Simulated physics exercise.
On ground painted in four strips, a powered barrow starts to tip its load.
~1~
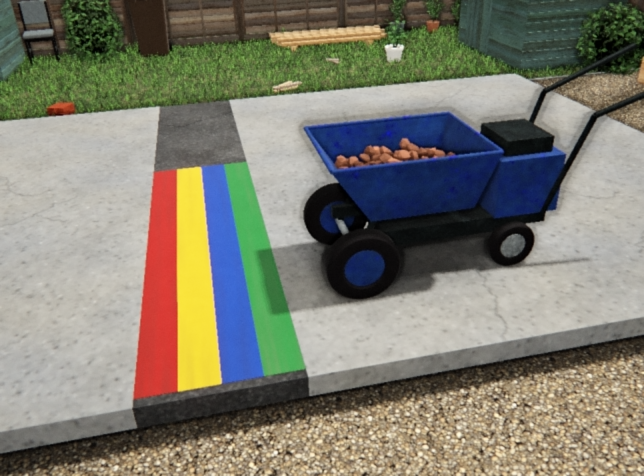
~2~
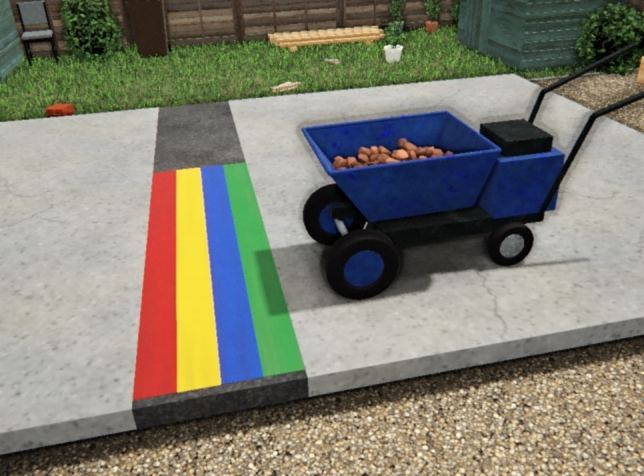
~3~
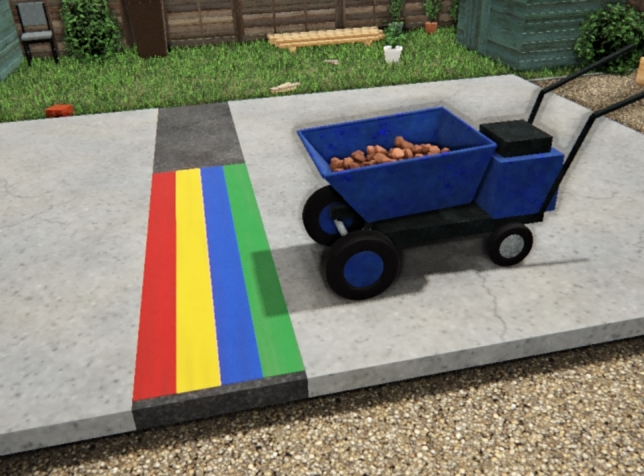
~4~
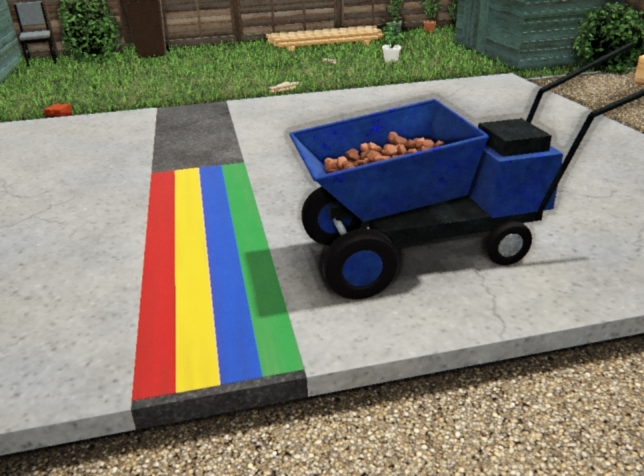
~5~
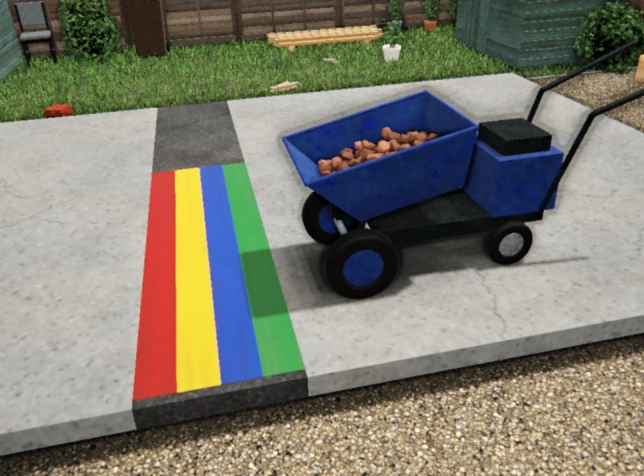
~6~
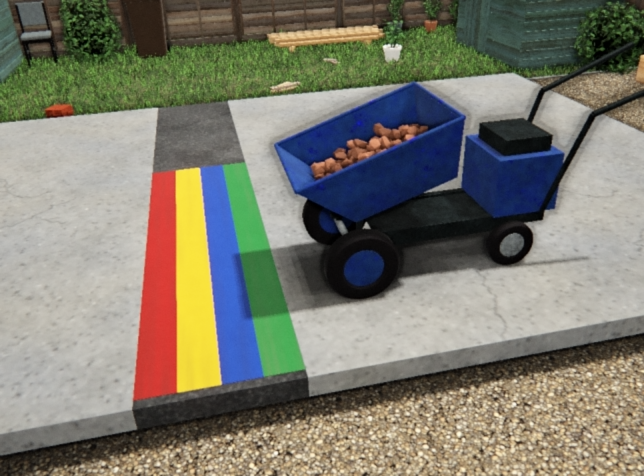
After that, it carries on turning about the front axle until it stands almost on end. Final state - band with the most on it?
Blue band.
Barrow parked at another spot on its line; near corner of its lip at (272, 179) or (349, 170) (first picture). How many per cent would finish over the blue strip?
Some 0 in a hundred, then some 30 in a hundred.
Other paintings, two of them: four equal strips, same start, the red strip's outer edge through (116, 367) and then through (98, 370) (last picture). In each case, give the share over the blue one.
Shares: 40 %; then 40 %.
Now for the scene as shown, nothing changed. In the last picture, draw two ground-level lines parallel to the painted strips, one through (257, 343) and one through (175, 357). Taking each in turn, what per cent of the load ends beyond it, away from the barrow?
Respectively 80 and 20 %.
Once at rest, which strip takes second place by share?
It is yellow.
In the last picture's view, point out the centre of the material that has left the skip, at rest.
Roughly at (211, 282).
Just after the last frame, skip tipped steeply; every one in the skip.
A moment on, skip tipped right over; almost all in the skip; just a few over the green strip; about a tenth over the blue strip.
Further on, skip tipped right over; roughly a quarter in the skip; just a few over the green strip; roughly a third over the blue strip; roughly a quarter over the yellow strip; about a tenth over the red strip; just a few off the paint.
When it is over, skip tipped right over; about a tenth in the skip; about a tenth over the green strip; roughly a third over the blue strip; roughly a quarter over the yellow strip; about a tenth over the red strip; about a tenth off the paint.
